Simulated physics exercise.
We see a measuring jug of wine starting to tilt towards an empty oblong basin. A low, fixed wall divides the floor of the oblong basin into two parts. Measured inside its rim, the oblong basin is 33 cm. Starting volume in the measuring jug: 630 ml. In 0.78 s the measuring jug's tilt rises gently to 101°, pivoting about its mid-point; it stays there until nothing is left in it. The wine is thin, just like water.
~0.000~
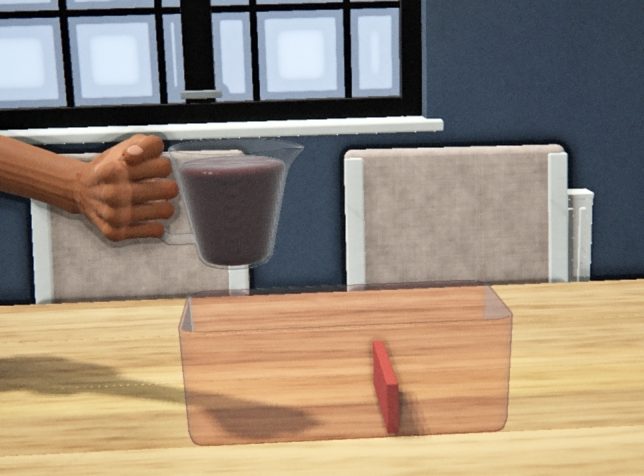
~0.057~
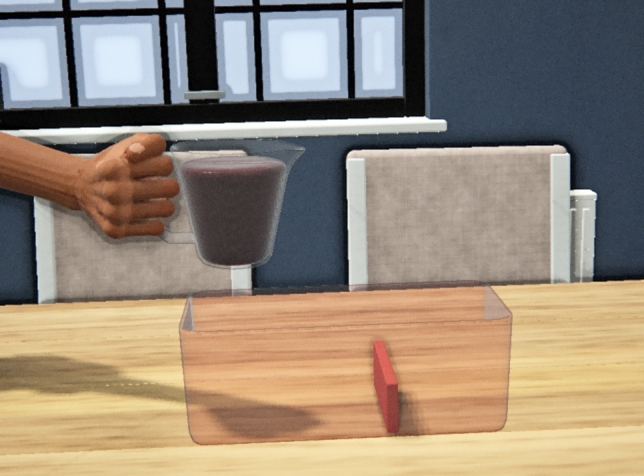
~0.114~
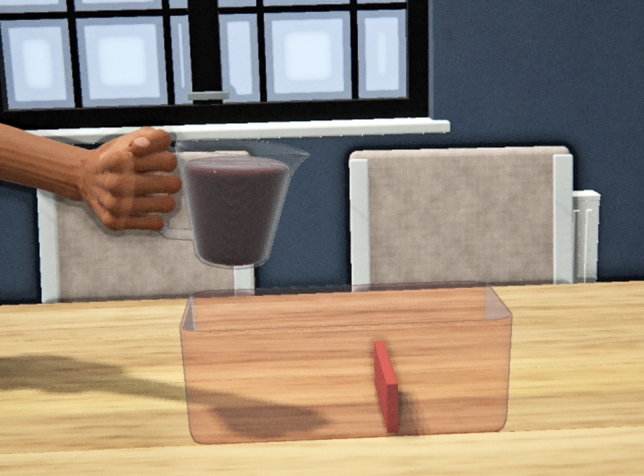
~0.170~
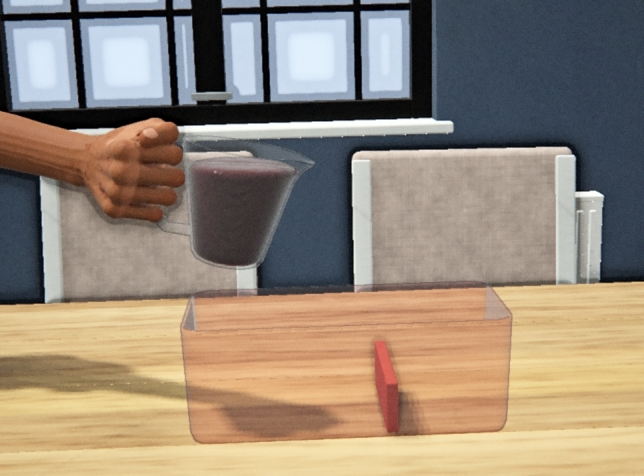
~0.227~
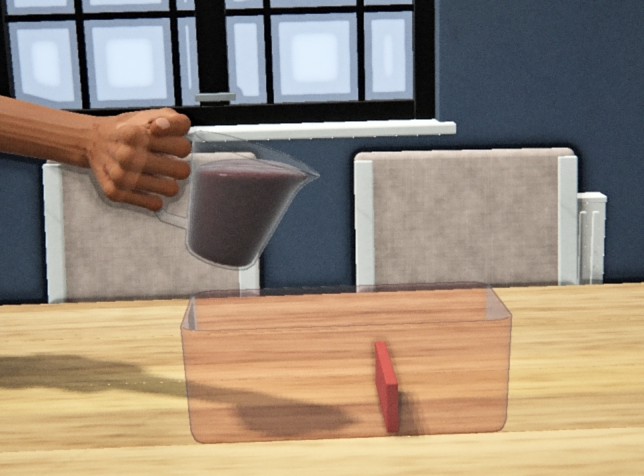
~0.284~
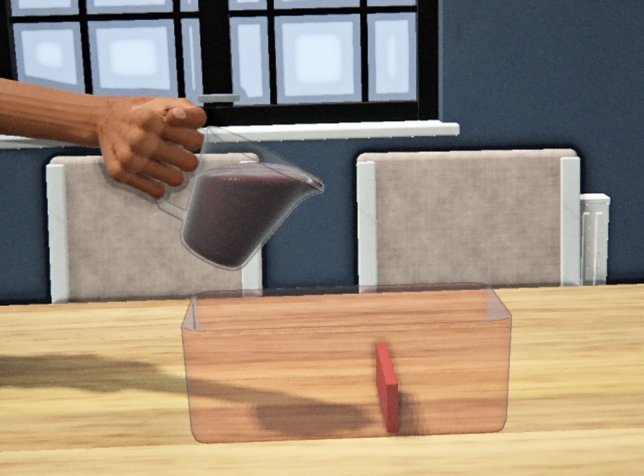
The footage shows a hand holding a clear measuring jug of dark purplish liquid above an empty transparent oblong basin with a red piece in it, gradually tilting the jug to the right until the liquid reaches its spout.
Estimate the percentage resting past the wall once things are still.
I would say roughly 17 percent.
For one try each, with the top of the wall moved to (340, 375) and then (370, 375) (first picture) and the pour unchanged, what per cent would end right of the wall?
Around 90 and 45 percent, in that order.
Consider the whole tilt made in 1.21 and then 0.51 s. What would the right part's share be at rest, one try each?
Some 25 and 10 per cent, in that order.
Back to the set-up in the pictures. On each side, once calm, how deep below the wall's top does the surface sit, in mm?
Left: Roughly 34 mm; right: Roughly 46 mm.
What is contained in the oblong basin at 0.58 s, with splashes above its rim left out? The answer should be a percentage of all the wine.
About 28 per cent.
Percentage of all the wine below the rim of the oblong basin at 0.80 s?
I'd say roughly 84 in a hundred of it.
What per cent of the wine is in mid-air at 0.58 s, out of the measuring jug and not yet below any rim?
I'd put it at about 22 percent.
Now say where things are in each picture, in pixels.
In the first frame, it leans 0°; its right rim is at (303, 146); the wine meets the walls at (177, 165) and (286, 161); the oblong basin's rim runs from (184, 313) to (499, 300); the wall's top is at (385, 362).
In the second frame, it leans 1°; its right rim is at (305, 148); the wine meets the walls at (179, 164) and (287, 163).
In the third frame, it leans 5°; its right rim is at (309, 153); the wine meets the walls at (183, 163) and (290, 165).
In the fourth frame, it leans 11°; its right rim is at (315, 162); the wine meets the walls at (189, 164) and (298, 168).
In the fifth frame, it leans 20°; its right rim is at (320, 174); the wine meets the walls at (194, 168) and (307, 172).
In the sixth frame, it leans 30°; its right rim is at (324, 190); the wine meets the walls at (198, 177) and (318, 181); 1 per cent is over the edge.
Then, 0.58 s in, the tilt is 86° and 50 per cent is still to pour, 17 is left of the wall and 12 right of it.
Then, 0.80 s in, the tilt is 101° and 9 per cent is still to pour, 69 is left of the wall and 15 right of it.
Then, 1.03 s in, the tilt is 101° and 0 per cent is still to pour, 81 is left of the wall and 16 right of it.
Then, 1.28 s in, the tilt is 101° and 0 per cent is still to pour, 82 is left of the wall and 17 right of it.
Finally, 82 per cent lies left of the wall, 17 right of it and 1 outside.
